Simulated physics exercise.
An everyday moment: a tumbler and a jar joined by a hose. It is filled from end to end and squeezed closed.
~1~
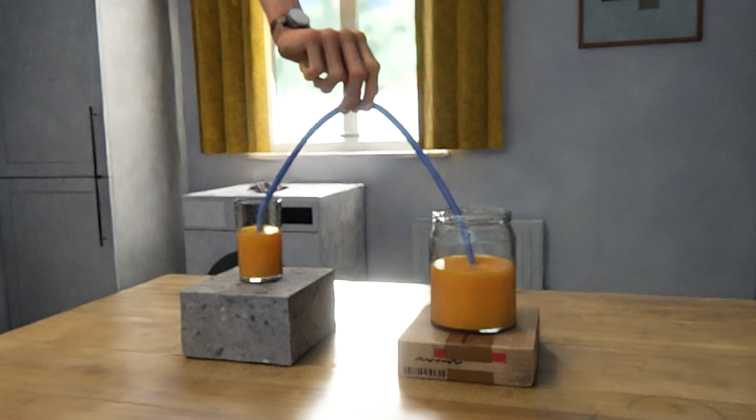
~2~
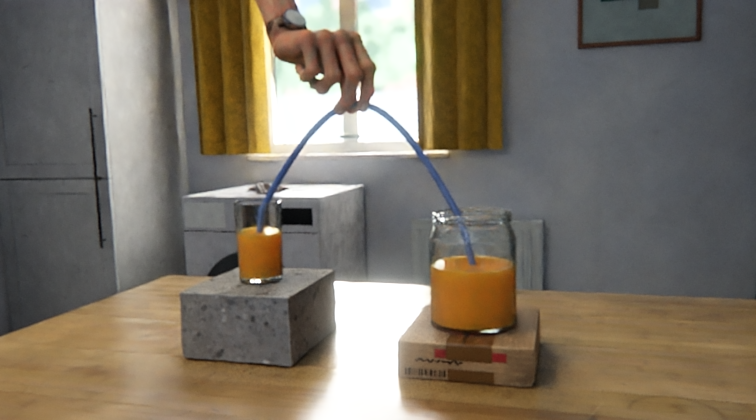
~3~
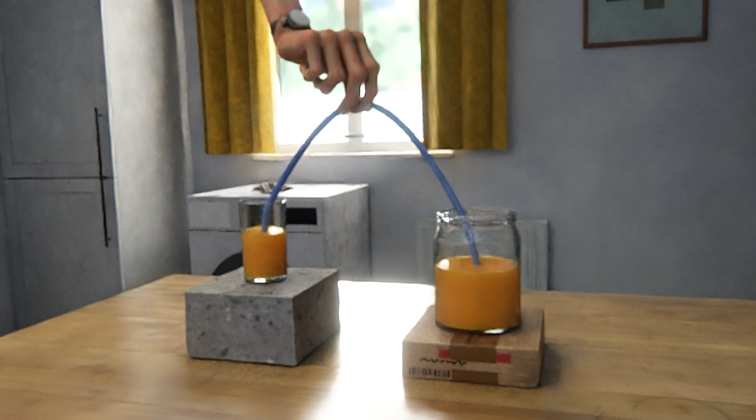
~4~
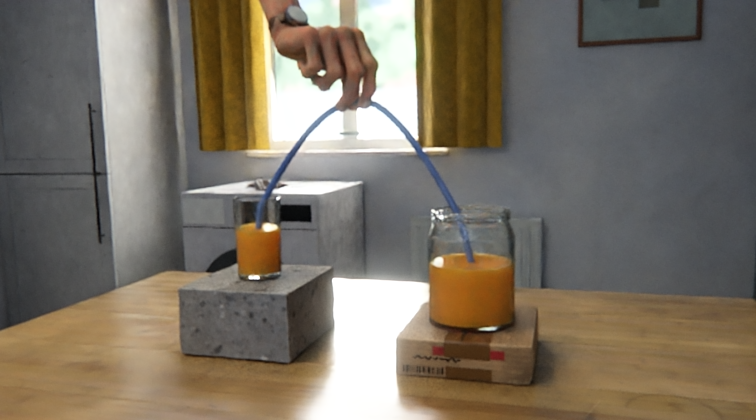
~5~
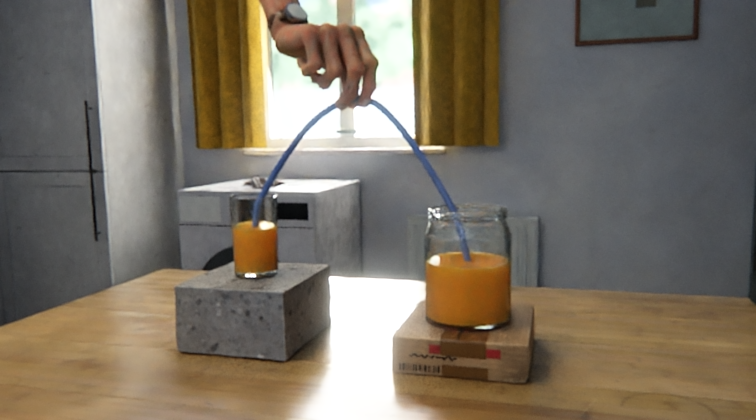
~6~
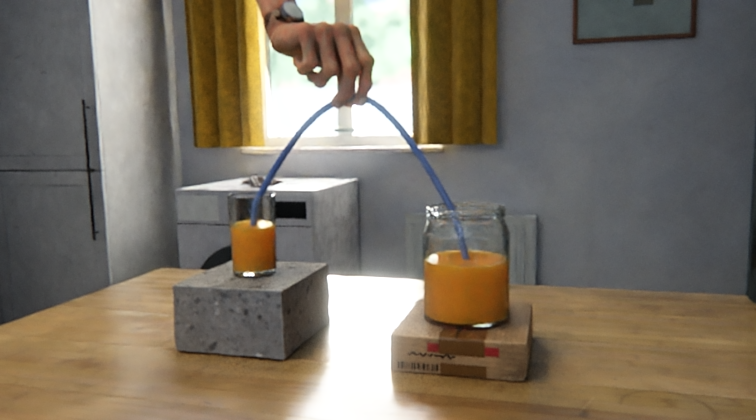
A hand pinching a blue hose between a tumbler and a jar of orange liquid, barely moving, with both levels looking unchanged.
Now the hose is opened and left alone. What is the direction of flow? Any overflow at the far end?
The orange juice goes towards the right one; the receiving one stays below its rim.
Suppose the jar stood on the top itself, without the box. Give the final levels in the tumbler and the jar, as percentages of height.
First 15 %, second 60 %.
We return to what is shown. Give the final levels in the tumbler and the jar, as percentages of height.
About 30 and 55 per cent.
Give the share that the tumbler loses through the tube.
Some 50 per cent.
Next, the tumbler is about half full; the jar is about half full.
After that, the tumbler is about a third full; the jar is about half full.
Finally, the tumbler is about a third full; the jar is about half full; the two surfaces are level.
